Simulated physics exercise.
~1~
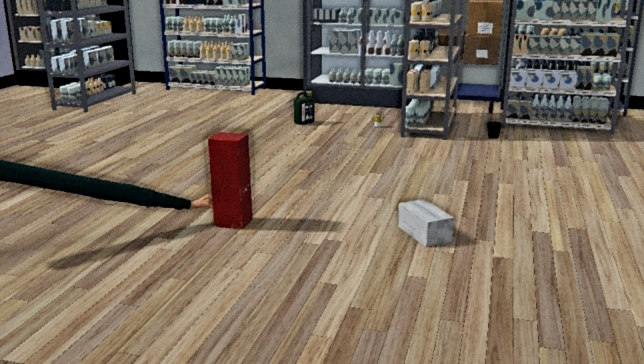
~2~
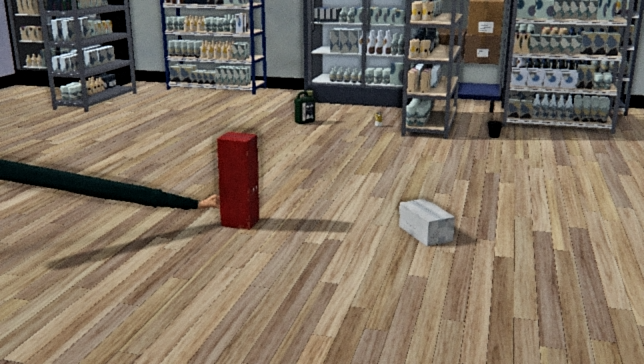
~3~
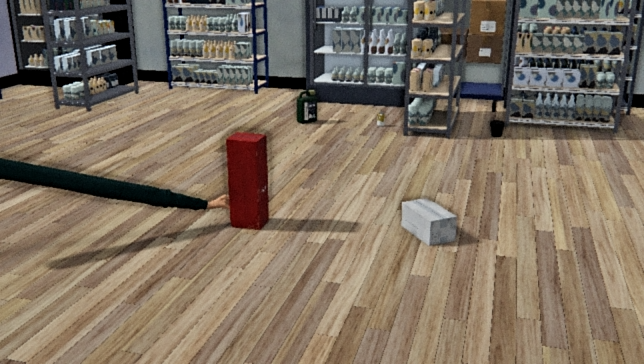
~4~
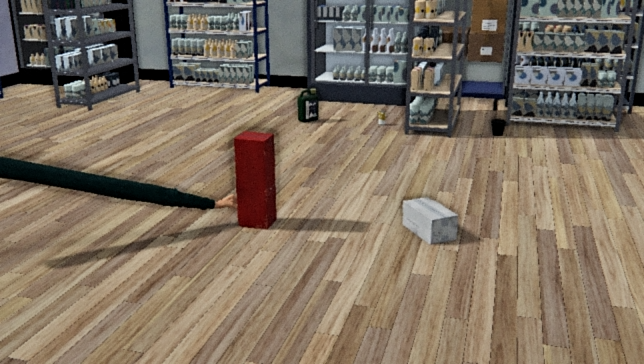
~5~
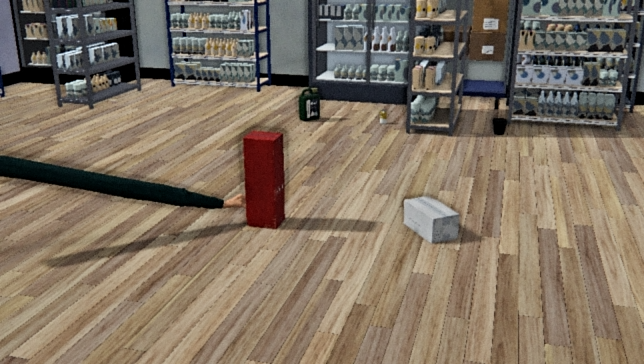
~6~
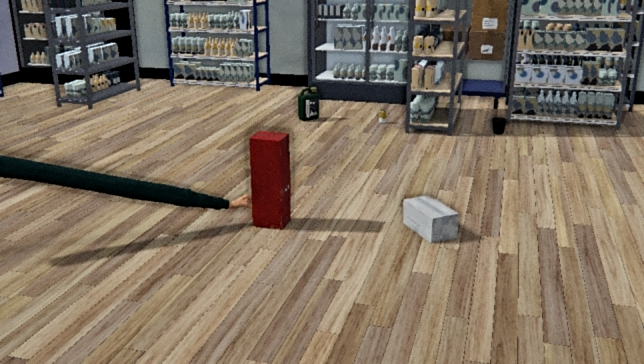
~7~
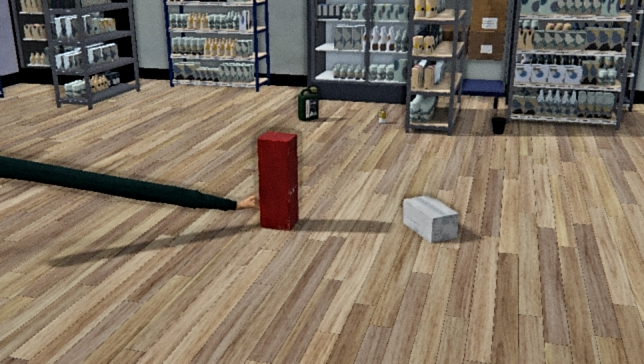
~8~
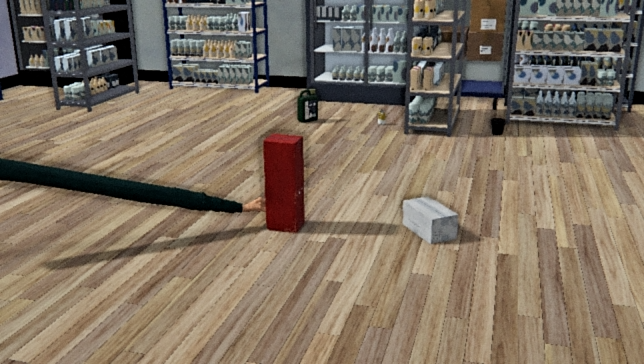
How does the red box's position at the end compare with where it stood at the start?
At the end the red box stands further to the right, closer to the white box than it was at the start.
A red box pushed by a fingertip slides right toward a white box, staying upright.
